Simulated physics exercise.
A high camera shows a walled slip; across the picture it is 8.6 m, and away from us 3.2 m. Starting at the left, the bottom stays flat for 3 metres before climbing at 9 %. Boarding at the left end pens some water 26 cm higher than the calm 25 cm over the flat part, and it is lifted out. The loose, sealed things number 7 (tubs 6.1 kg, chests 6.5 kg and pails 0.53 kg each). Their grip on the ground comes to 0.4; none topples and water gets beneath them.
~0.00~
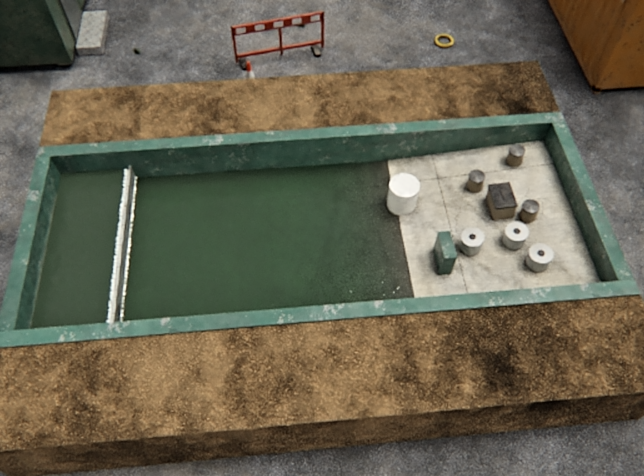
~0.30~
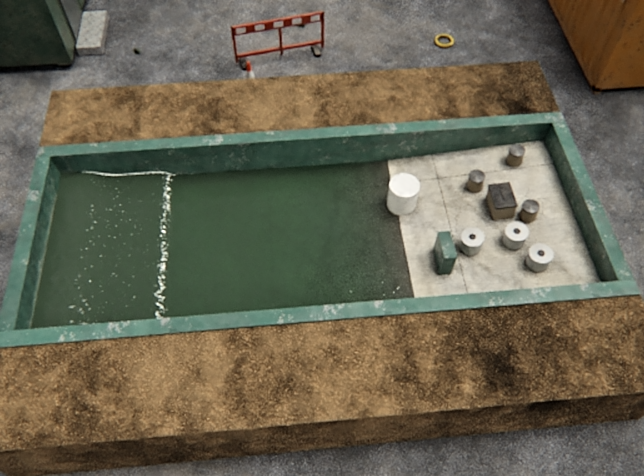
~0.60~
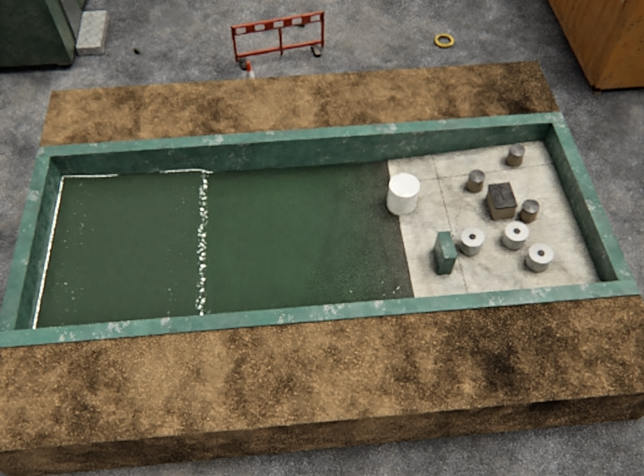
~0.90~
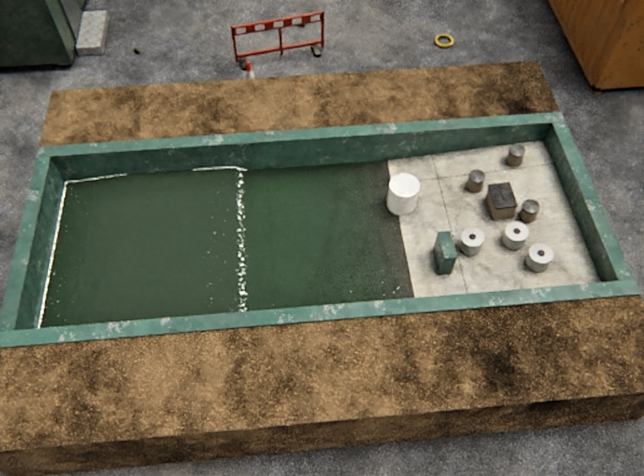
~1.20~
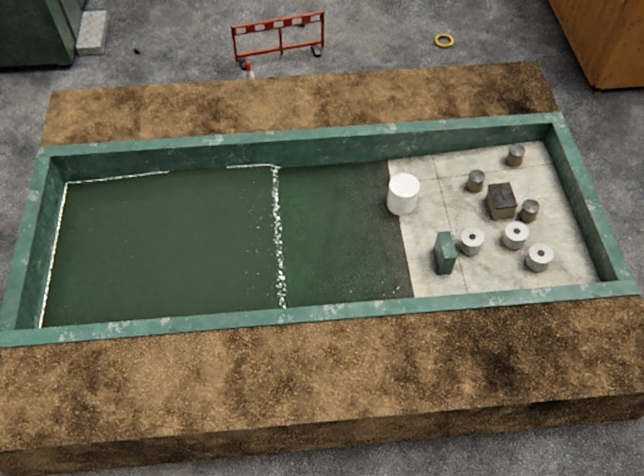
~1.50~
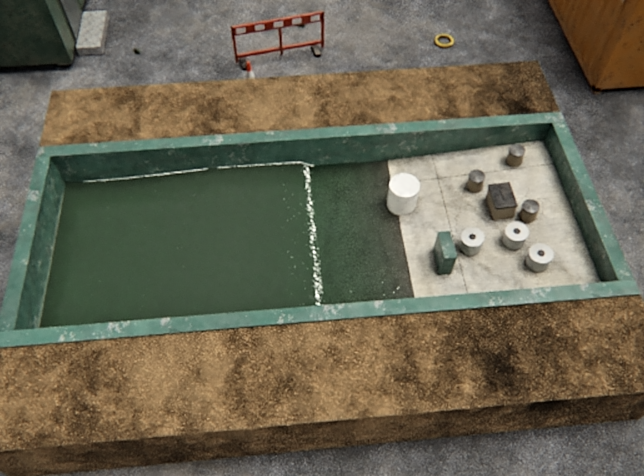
A long green-walled tank set in brown earth on grey paving is seen from above at an angle, in a fixed view. Dark green water fills its left and middle, with a white cylinder, two boxes and several small grey and brown drums on the pale floor at right. The white board at left disappears, and a foaming white line moves steadily rightward across the water while the objects stay still.
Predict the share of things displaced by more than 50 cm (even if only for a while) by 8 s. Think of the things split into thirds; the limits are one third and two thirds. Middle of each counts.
Looks like two thirds is reached.
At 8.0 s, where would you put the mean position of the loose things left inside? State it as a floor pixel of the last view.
Mean position approx. (445, 233).
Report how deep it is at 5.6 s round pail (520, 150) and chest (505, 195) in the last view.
Depths: Near 4 cm, then near 3 cm.
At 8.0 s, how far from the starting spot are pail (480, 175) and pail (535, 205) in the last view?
100 cm and 140 cm respectively.
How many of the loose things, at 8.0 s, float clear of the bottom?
3 at that moment.
After 2.1 s 0 of 7 are over 50 cm from their spots; 0 afloat.
After 3.6 s 0 of 7 are over 50 cm from their spots; 1 afloat.
After 5.6 s 2 of 7 are over 50 cm from their spots; 4 afloat.
After 8.0 s 6 of 7 are over 50 cm from their spots, and 6 have been at some point; 3 afloat.
